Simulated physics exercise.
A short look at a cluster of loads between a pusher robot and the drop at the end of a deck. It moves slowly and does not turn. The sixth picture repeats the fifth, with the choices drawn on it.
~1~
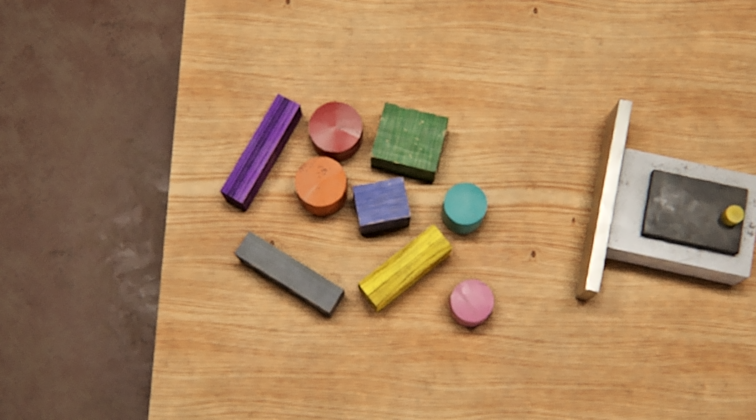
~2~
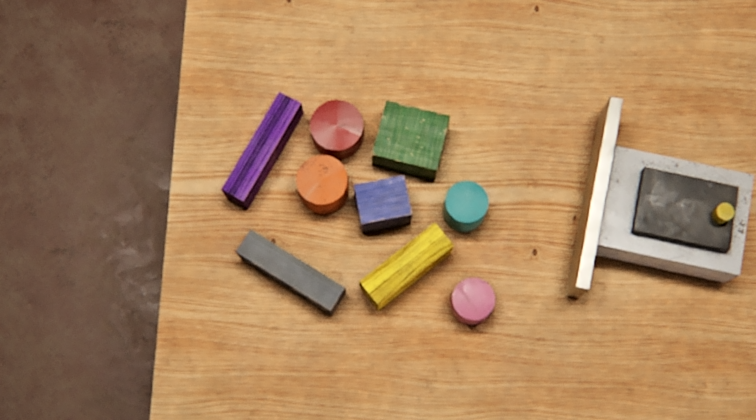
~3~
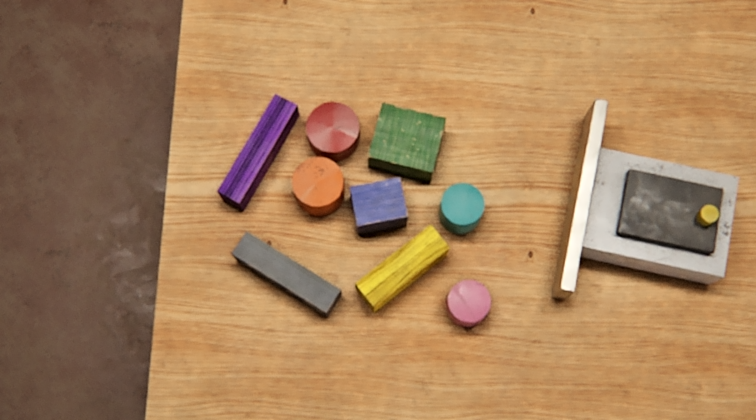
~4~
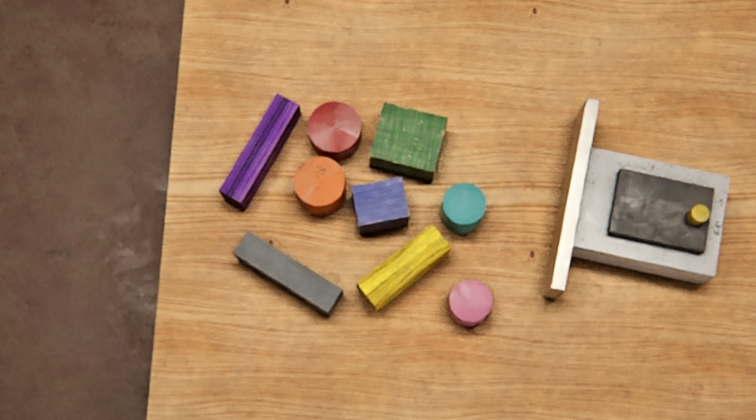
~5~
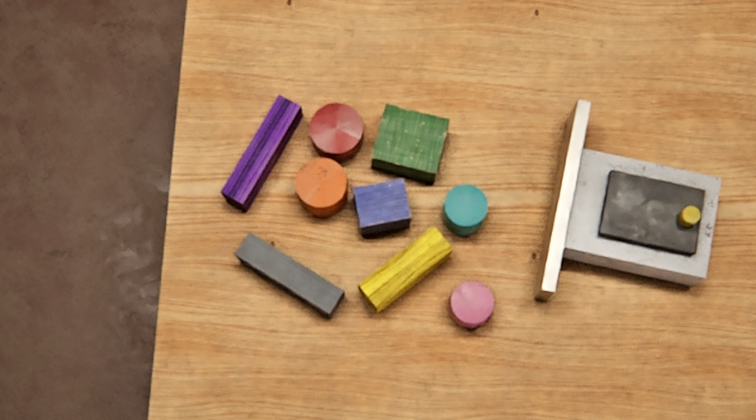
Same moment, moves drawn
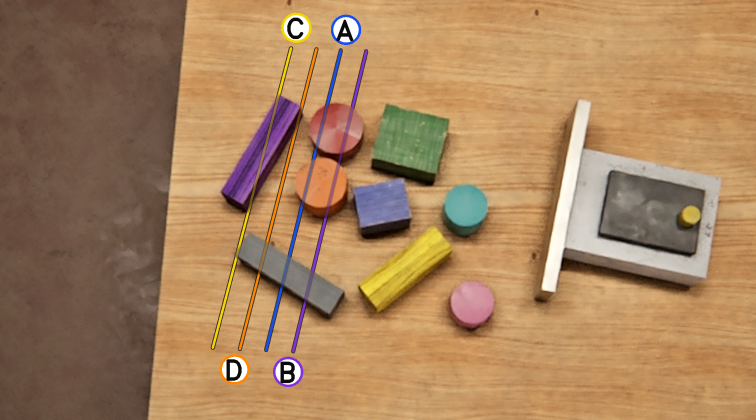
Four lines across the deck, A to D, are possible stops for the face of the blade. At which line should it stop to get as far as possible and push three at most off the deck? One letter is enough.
C is the last line within the limit.
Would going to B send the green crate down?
No.
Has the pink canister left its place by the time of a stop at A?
By then, yes.
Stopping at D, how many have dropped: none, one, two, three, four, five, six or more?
In all, one.
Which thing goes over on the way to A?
The purple stick goes over.
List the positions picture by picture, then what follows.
In the first frame, green crate (409, 142); turquoise canister (464, 209); blue crate (382, 206).
In the second frame, robot (678, 207); pink canister (472, 301).
In the third frame, robot (663, 209); yellow stick (402, 269).
In the fourth frame, robot (654, 209); purple stick (261, 152).
In the fifth frame, robot (645, 210); green crate (410, 144); turquoise canister (464, 211); blue crate (383, 207).
On the marked copy, A at (305, 195); B at (331, 197); C at (253, 193); D at (279, 194).
Following C. Soon after the start, robot (529, 205); pink canister (451, 315); yellow stick (392, 270).
Later, robot (414, 200); purple stick (201, 130); orange canister (224, 157).
In the end, robot (329, 196); orange canister over the edge; purple stick over the edge; two fallen.
As for the rest, A is within the limit but short; B is within the limit but short; D is within the limit but short.
